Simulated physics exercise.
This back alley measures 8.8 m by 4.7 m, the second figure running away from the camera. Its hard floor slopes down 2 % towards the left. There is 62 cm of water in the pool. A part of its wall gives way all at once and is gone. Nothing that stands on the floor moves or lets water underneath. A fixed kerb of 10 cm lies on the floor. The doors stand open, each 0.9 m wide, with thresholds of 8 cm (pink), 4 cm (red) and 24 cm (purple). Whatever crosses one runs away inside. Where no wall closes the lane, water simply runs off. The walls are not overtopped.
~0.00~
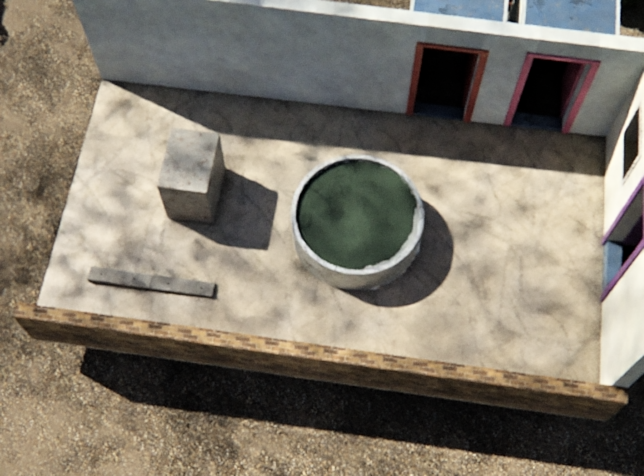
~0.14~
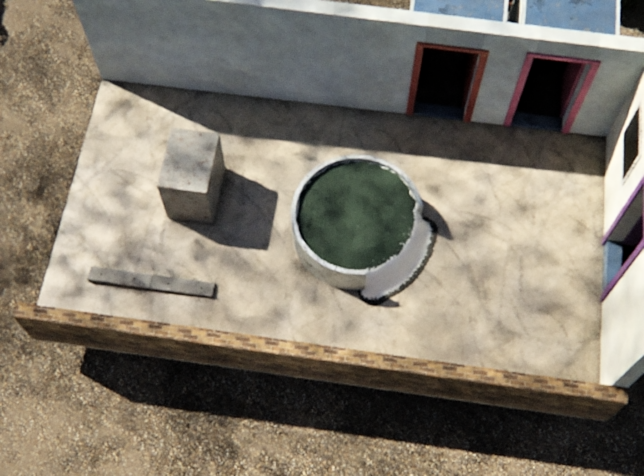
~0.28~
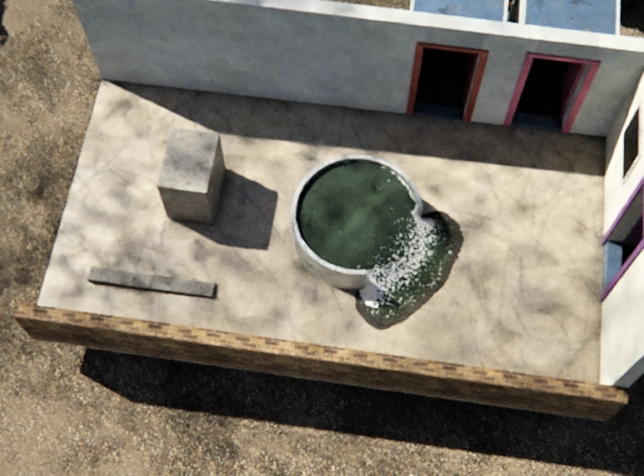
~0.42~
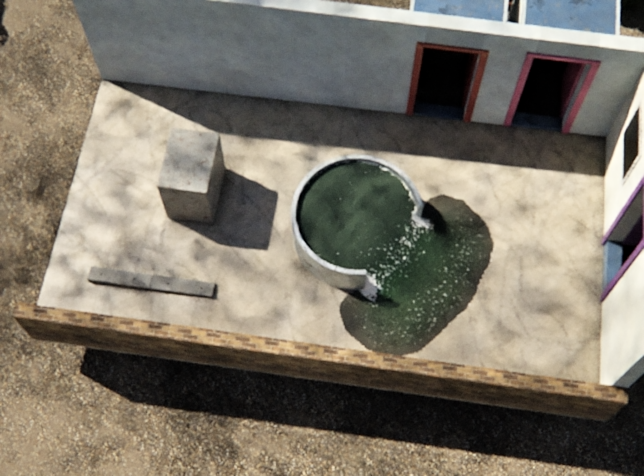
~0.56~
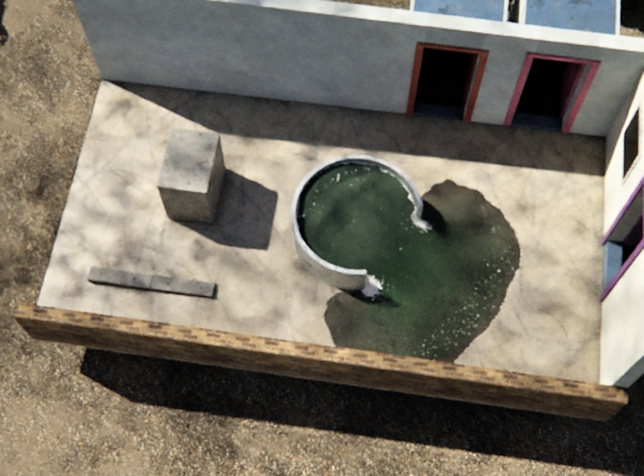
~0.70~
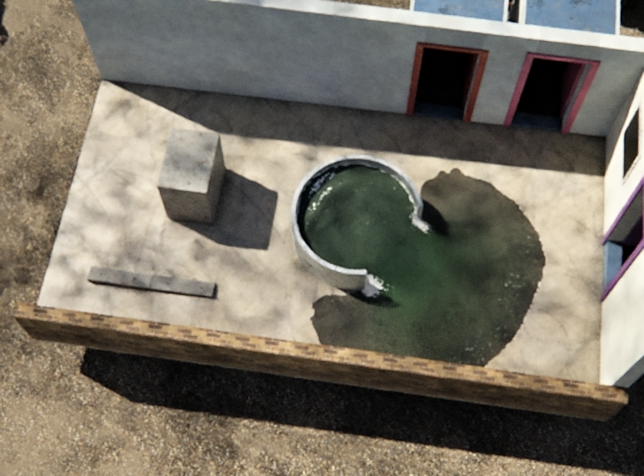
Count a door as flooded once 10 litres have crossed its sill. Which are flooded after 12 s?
The water let in: At the pink door it goes over the limit; at the red door it passes the limit; at the purple door it does not reach the limit.
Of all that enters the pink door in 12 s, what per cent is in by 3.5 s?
About 0 per cent.
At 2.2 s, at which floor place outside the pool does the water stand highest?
Around (587, 394).
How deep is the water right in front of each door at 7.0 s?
Depths in cm: Pink 10, red 6, purple 3.
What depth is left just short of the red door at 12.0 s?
Roughly 4.5 cm deep.
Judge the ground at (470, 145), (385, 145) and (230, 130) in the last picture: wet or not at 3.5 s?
In turn: Still dry, dry, not reached.
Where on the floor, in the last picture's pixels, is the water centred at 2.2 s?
Near (453, 286).
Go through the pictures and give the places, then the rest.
The first frame shows still water, 62 cm deep, in the pool at (357, 215).
In the second frame, the front is at (430, 224), 0.9 m from the gap at (405, 260); 0.4 m2 of floor is under water; 62 cm left at the back of the pool.
In the third frame, water pours out at (405, 261) and has run 1.1 m, to (377, 322); deepest outside 31 cm, 62 cm at the pool's back.
In the fourth frame, the front is at (382, 348), 1.5 m from the gap at (405, 262); 3.2 m2 of floor is under water; 62 cm left at the back of the pool.
In the fifth frame, the front is at (432, 373), 1.9 m from the gap at (405, 262); 5.2 m2 of floor is under water; 60 cm left at the back of the pool.
In the sixth frame, the front is at (540, 257), 2.2 m from the gap at (405, 262); 6.7 m2 of floor is under water; 52 cm left at the back of the pool.
After 1.4 s water covers 30 % of the floor and is deepest (31 cm) near (599, 396); pink door not reached, red door not reached, purple door 12 cm at the sill, 0 L in.
After 2.2 s water covers 35 % of the floor and is deepest (40 cm) near (587, 394); pink door not reached, red door not reached, purple door 20 cm at the sill, 0 L in.
After 3.5 s water covers 40 % of the floor and is deepest (22 cm) near (495, 371); pink door 6 cm at the sill, 0 L in, red door not reached, purple door 15 cm at the sill, 0 L in.
After 7.0 s water covers 80 % of the floor and is deepest (10 cm) near (222, 292); pink door 10 cm at the sill, 65 L in, red door 6 cm at the sill, 29 L in, purple door 3 cm at the sill, 0 L in.
After 12.0 s water covers 85 % of the floor and is deepest (6 cm) near (222, 292); pink door 2 cm at the sill, 69 L in, red door 4 cm at the sill, 42 L in, purple door 1 cm at the sill, 0 L in.
